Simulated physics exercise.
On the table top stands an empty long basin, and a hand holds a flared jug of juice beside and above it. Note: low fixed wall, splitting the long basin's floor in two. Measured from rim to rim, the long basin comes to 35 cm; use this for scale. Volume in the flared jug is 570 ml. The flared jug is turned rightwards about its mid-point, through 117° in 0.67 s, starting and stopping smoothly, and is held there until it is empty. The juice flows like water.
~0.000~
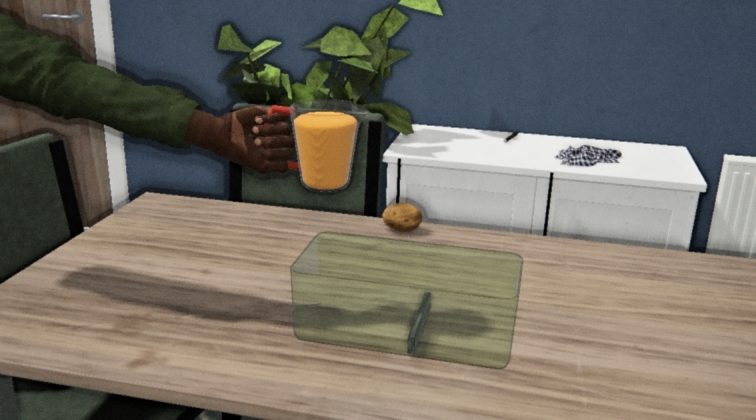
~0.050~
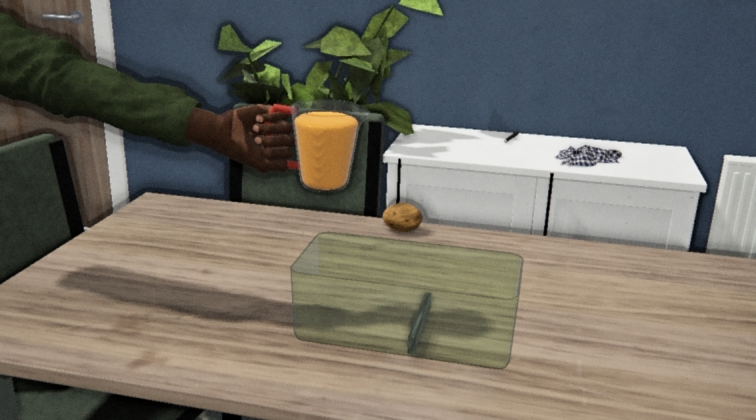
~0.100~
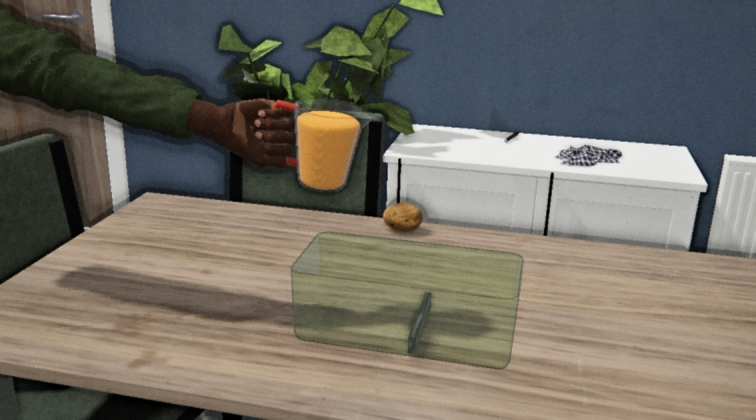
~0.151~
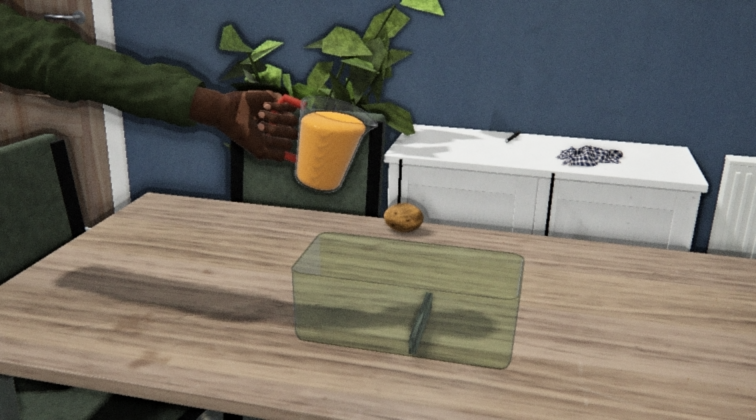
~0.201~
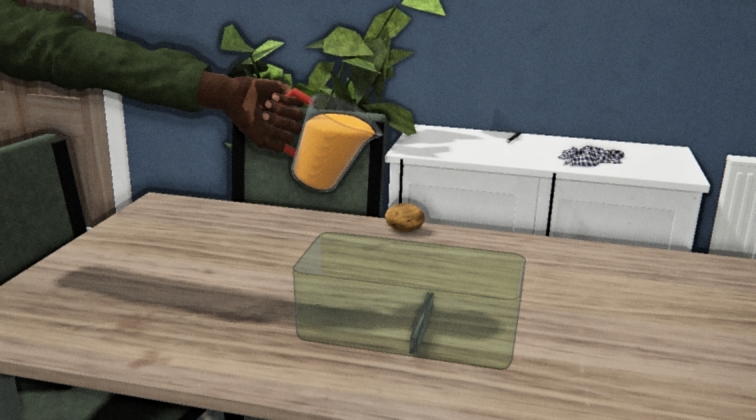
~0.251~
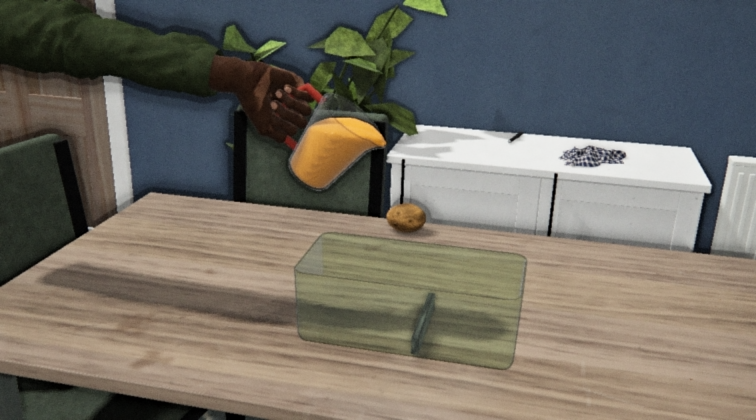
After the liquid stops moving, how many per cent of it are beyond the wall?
About 22 per cent.
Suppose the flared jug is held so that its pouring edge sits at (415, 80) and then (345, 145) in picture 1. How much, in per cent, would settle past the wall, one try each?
80 and 10 %.
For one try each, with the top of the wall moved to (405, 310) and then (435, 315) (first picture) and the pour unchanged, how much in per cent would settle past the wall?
Respectively close to 40 and 10 %.
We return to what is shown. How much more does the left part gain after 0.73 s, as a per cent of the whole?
Some 3 per cent.
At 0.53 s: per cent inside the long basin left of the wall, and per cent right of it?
I'd say about 12 left and about 10 right.
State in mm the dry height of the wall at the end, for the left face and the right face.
Some 18 mm on the left and 26 mm on the right.
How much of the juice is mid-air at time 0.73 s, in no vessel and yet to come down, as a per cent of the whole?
Some 14 % is up in the air.
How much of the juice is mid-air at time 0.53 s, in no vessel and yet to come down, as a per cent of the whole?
I'd say close to 34 per cent.
After 0.53 s the tilt is 104° and 44 per cent is still to pour, 12 is left of the wall and 11 right of it.
After 0.73 s the tilt is 117° and 3 per cent is still to pour, 67 is left of the wall and 16 right of it.
After 0.94 s the tilt is 117° and 0 per cent is still to pour, 70 is left of the wall and 20 right of it.
After 1.17 s the tilt is 117° and 0 per cent is still to pour, 70 is left of the wall and 22 right of it.
In the end 70 per cent lies left of the wall, 22 right of it and 8 outside.
